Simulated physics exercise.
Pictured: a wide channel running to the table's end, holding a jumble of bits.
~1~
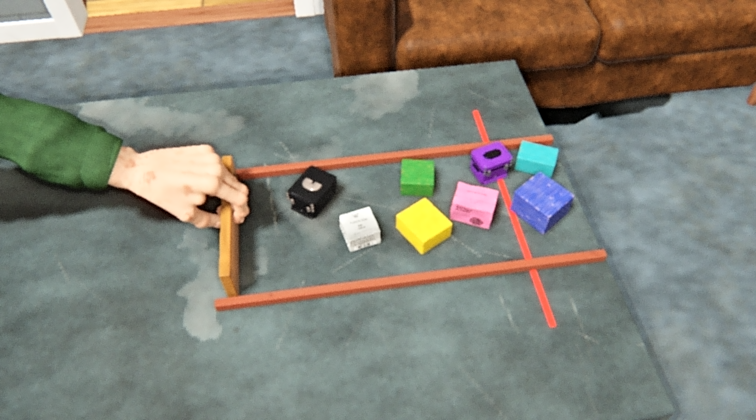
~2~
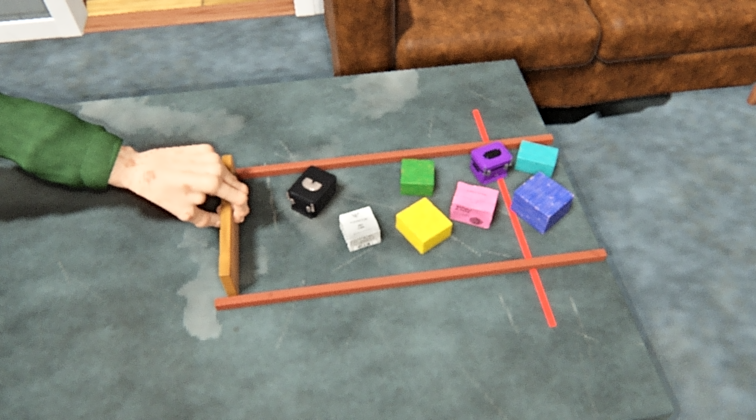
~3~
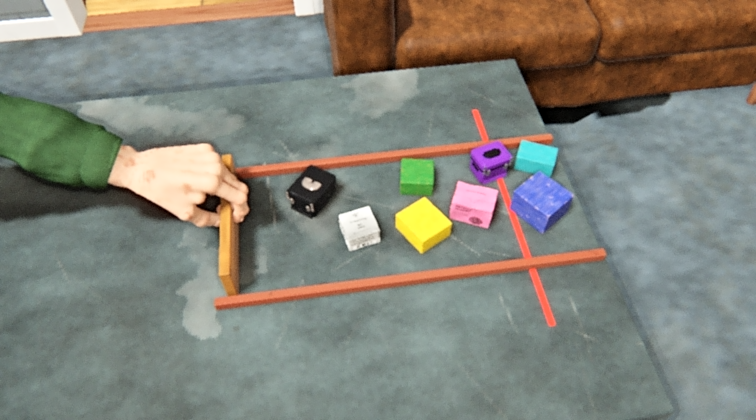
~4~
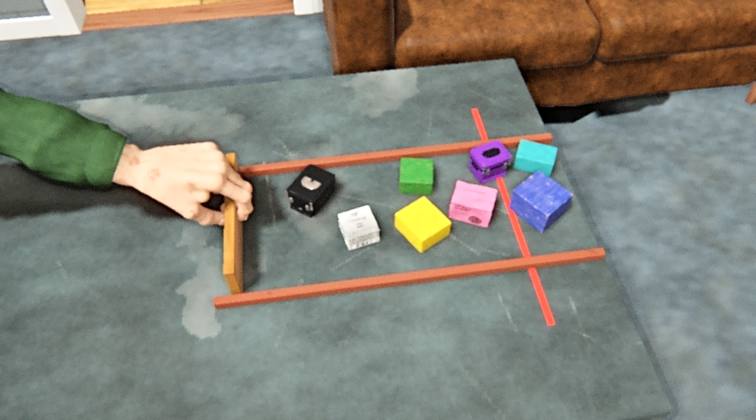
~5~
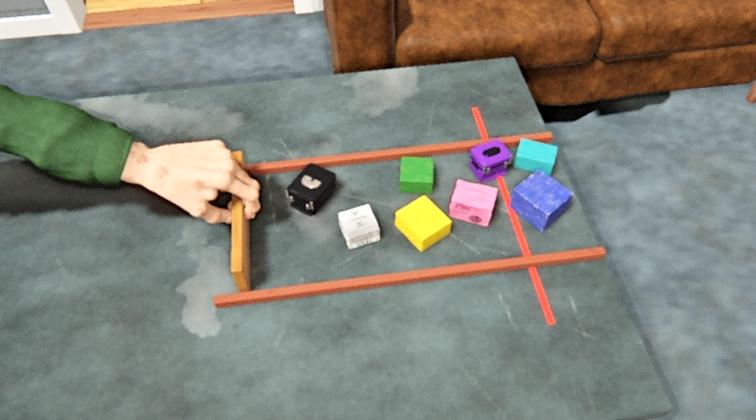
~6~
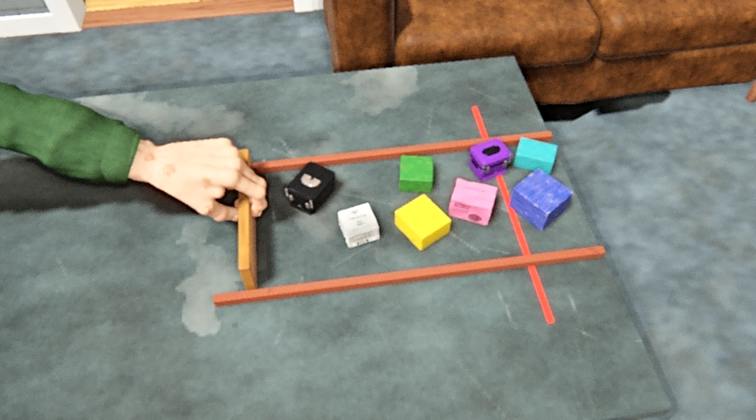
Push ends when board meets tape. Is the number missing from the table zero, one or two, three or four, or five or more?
Drops: Between three and four.
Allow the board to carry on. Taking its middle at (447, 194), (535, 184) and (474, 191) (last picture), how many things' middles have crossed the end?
Per position: 0 / 6 / 2.
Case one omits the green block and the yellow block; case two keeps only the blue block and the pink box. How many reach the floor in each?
Result, first then second: 2, 2.
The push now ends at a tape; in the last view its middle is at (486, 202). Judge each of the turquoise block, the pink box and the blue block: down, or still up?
As for the turquoise block, it does not stay; the pink box keeps its spot; the blue block does not stay.
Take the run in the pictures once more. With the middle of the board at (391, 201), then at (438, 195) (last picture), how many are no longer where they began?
First position 5; second position 8.
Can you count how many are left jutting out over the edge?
I'd say 0 of them.
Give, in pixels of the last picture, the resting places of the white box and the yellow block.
White box: About (529, 205); yellow block: About (564, 206).
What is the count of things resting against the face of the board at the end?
The count in contact is 2.
Soon after, none off yet; turquoise block at rest near (535, 156); blue block at rest near (540, 199); purple case at rest near (489, 160).
After that, none off yet; turquoise block at rest near (535, 156); blue block displaced a little near (557, 197); purple case moving near (497, 160).
In the end, the number that fall off is three or four; gone, pink box, purple case, blue block and turquoise block.
